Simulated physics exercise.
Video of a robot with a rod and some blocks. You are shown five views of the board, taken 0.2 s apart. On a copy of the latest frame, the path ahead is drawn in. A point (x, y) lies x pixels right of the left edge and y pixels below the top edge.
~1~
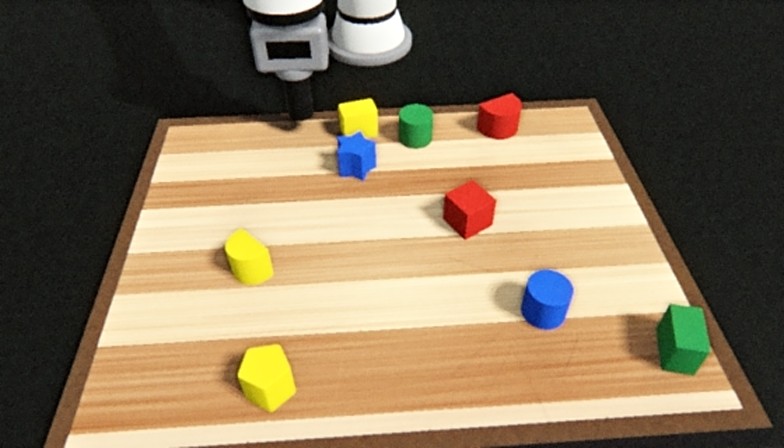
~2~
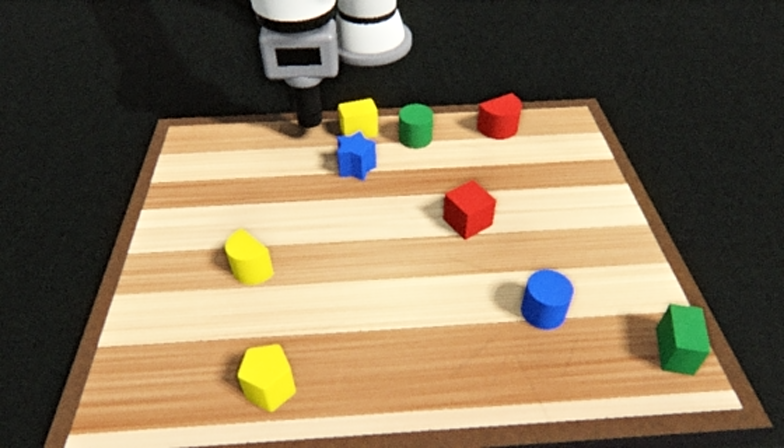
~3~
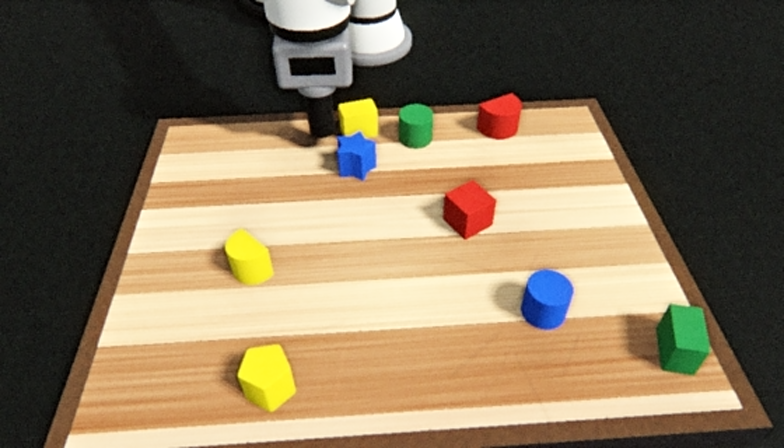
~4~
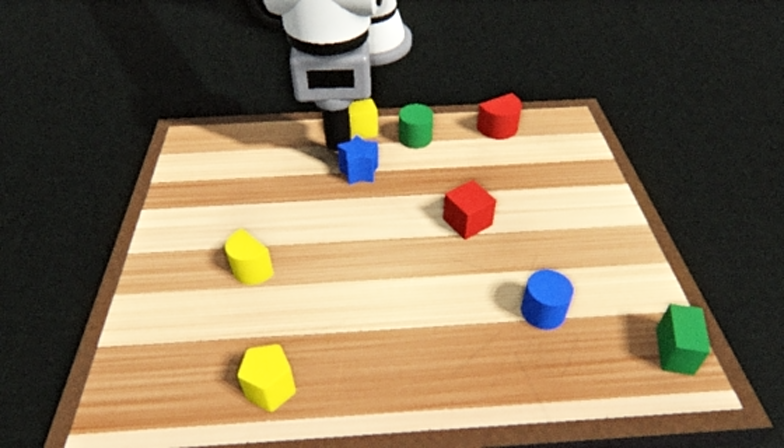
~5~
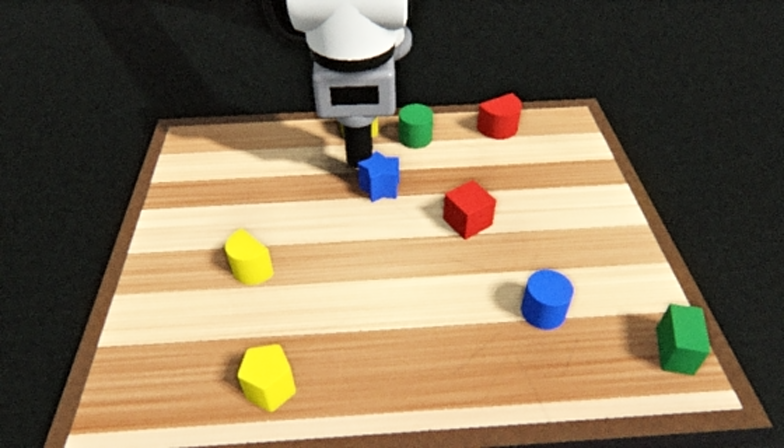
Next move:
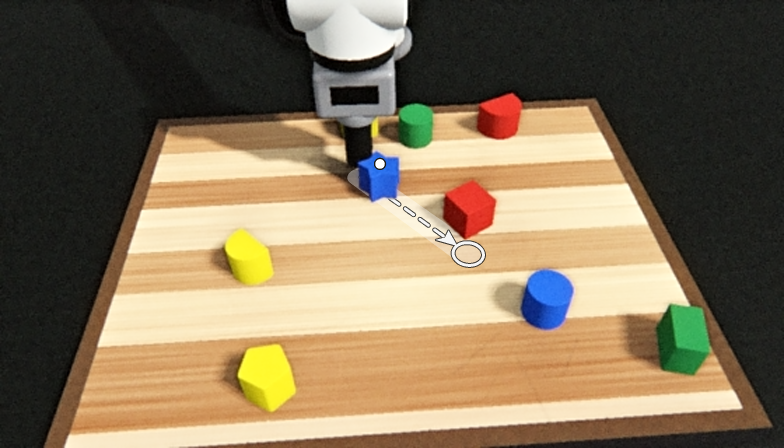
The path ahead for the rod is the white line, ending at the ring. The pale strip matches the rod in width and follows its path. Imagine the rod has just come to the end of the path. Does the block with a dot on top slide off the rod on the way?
My answer is no.
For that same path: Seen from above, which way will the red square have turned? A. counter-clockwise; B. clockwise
I choose A.
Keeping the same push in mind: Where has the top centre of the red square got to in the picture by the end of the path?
Just about (509, 210).
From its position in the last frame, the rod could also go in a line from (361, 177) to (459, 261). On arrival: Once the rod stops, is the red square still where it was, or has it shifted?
Gets moved.
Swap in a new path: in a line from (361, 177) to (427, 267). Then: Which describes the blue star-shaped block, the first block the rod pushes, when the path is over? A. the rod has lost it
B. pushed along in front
Letter A.
The line goes from (361, 177) to (468, 254); the dot is on the blue star-shaped block.
What follows on the original path. One third of the way, rod (395, 185); blue star-shaped block (418, 189).
Two thirds of the way, rod (432, 210); blue star-shaped block (456, 216); red square (496, 206), turned 50° anticlockwise.
At the end, rod (470, 237); yellow oblong block unmoved; blue star-shaped block (497, 246); red square (509, 210), turned 85° anticlockwise.
